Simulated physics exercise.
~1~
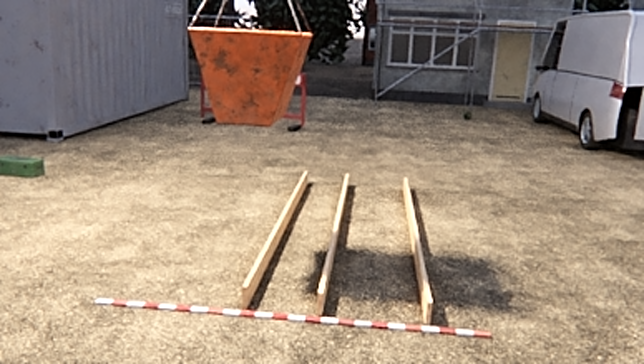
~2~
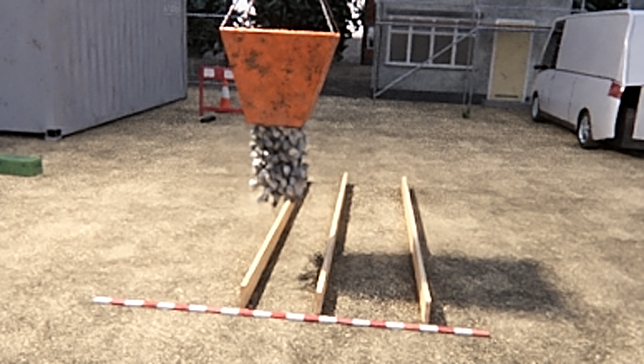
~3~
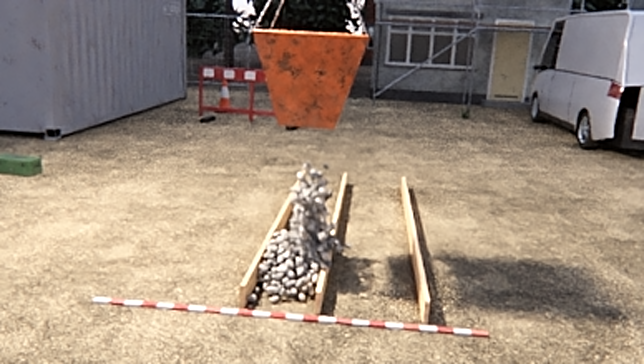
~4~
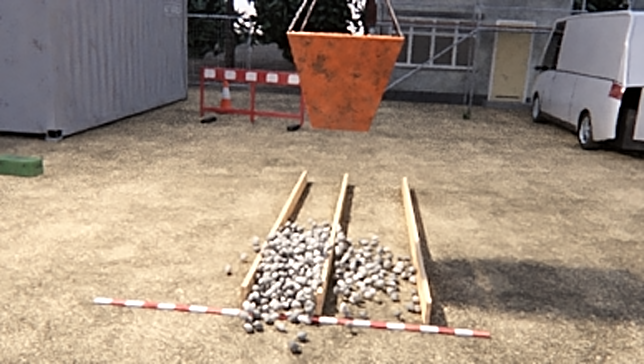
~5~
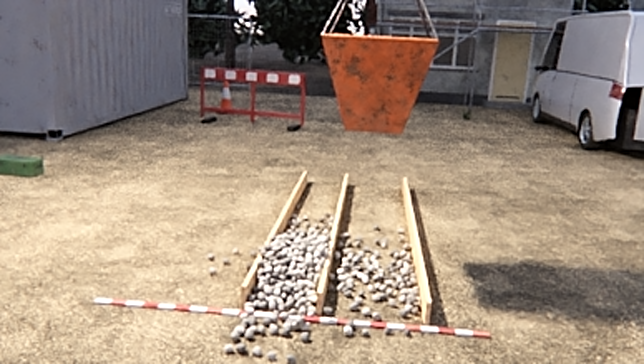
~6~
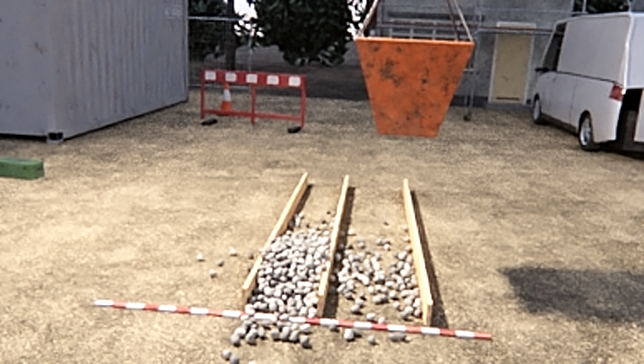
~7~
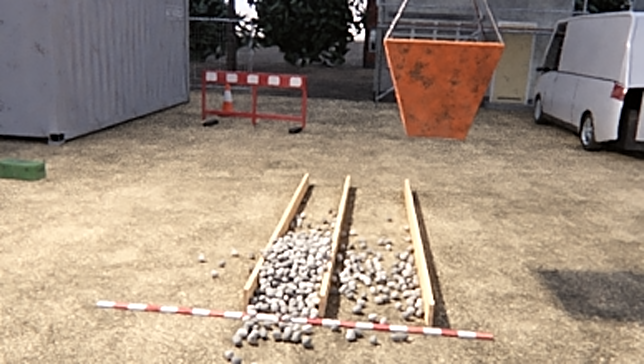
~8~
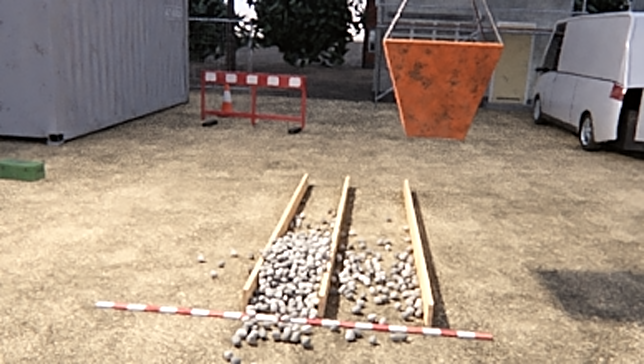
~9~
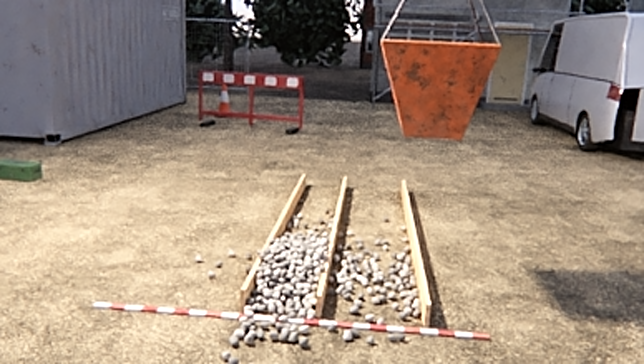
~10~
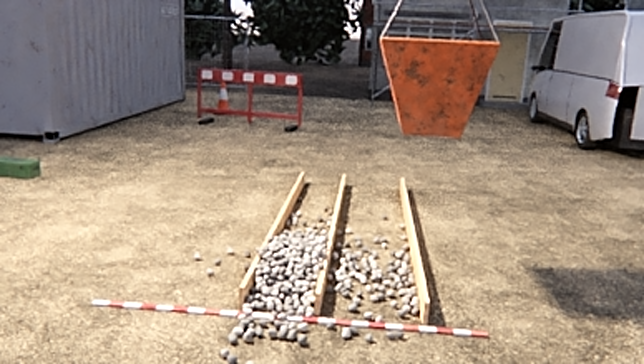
In a gravel yard, a moving orange skip drops cobbles mostly between the left boards.
